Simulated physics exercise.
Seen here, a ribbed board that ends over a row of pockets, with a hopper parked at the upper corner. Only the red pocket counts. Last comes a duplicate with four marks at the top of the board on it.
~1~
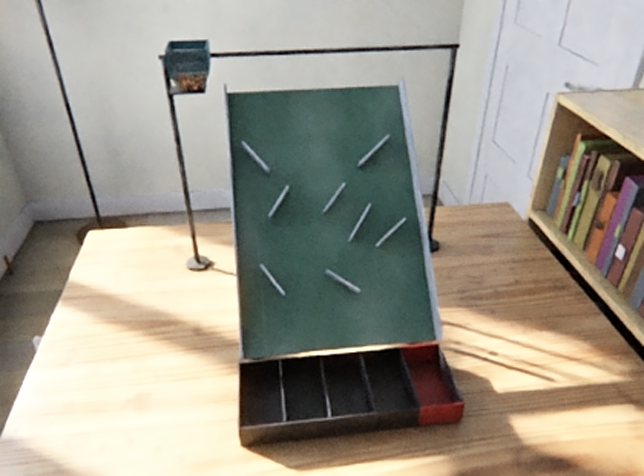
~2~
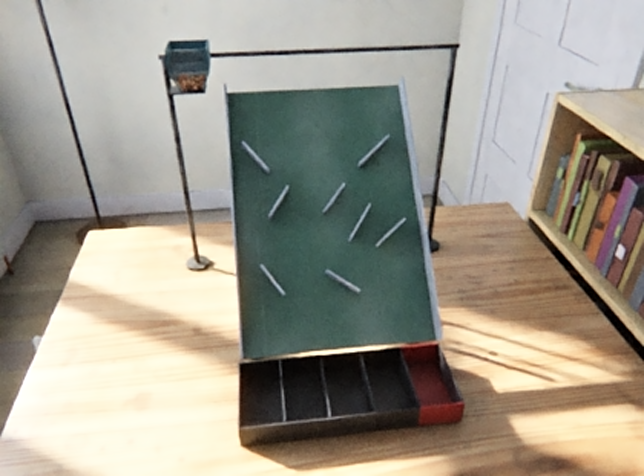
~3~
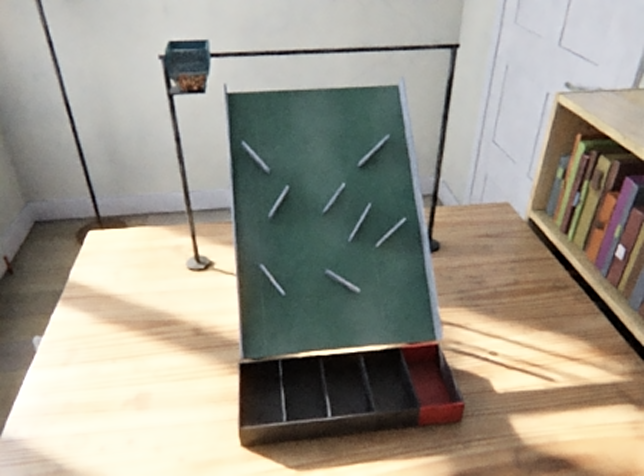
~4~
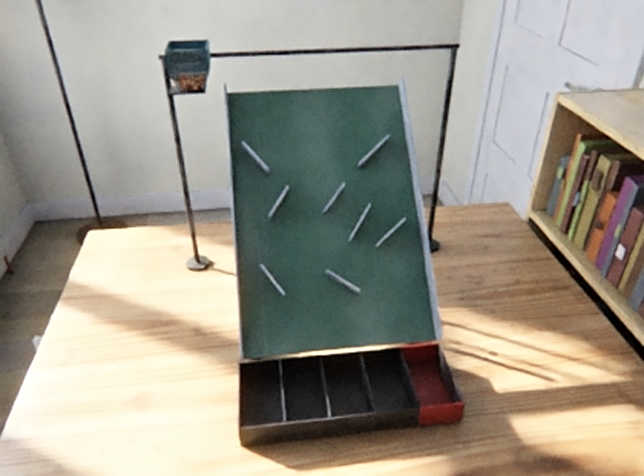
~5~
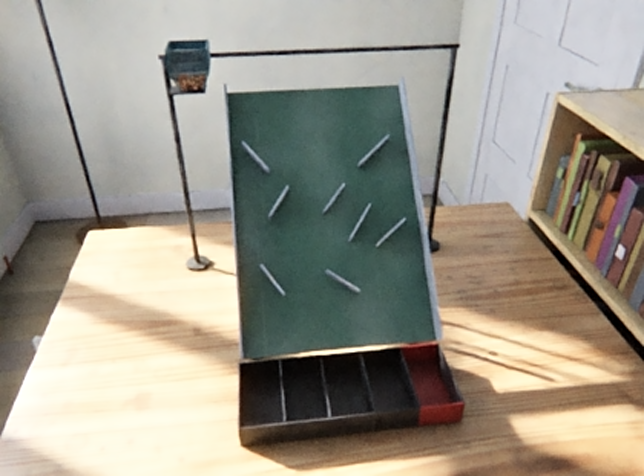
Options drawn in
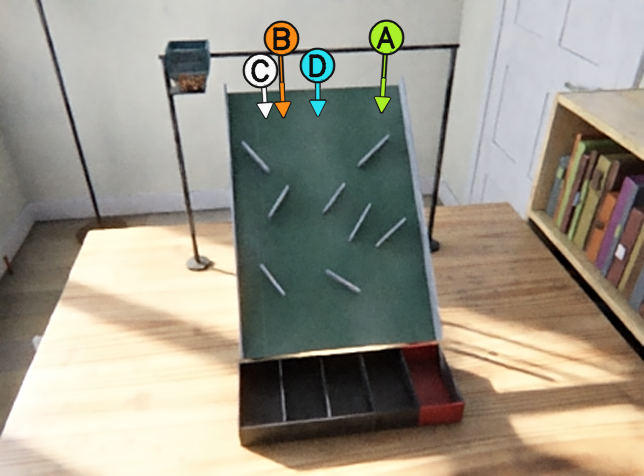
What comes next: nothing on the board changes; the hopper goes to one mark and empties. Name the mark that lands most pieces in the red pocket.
Best: A.
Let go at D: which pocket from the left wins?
The second.
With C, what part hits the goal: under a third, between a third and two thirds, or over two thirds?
It is under a third.
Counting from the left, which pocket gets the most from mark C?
The first from the left.
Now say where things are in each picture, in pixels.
Hopper at (192, 81), clay pellets, door shut, in the first picture.
Ribs (242, 142) to (269, 169), (360, 163) to (389, 135), (269, 216) to (288, 186), in the second picture.
Ribs (325, 211) to (344, 183), (350, 238) to (370, 204), (378, 243) to (405, 218), in the third picture.
Ribs (261, 264) to (284, 294), (326, 270) to (360, 291), in the fourth picture.
Red pocket at (441, 413), number 5 of 5 from the left, in the fifth picture.
On the marked copy, mark A meets the board at (381, 106); mark B meets the board at (283, 111); mark C meets the board at (265, 112); mark D meets the board at (317, 110).
If A is chosen, about half in the red pocket, about half in other pockets.
If B is chosen, a stray few in the red pocket, nearly all in other pockets.
If C is chosen, a small part in the red pocket, most in other pockets, a small part outside the box.
If D is chosen, none in the red pocket, all in other pockets.
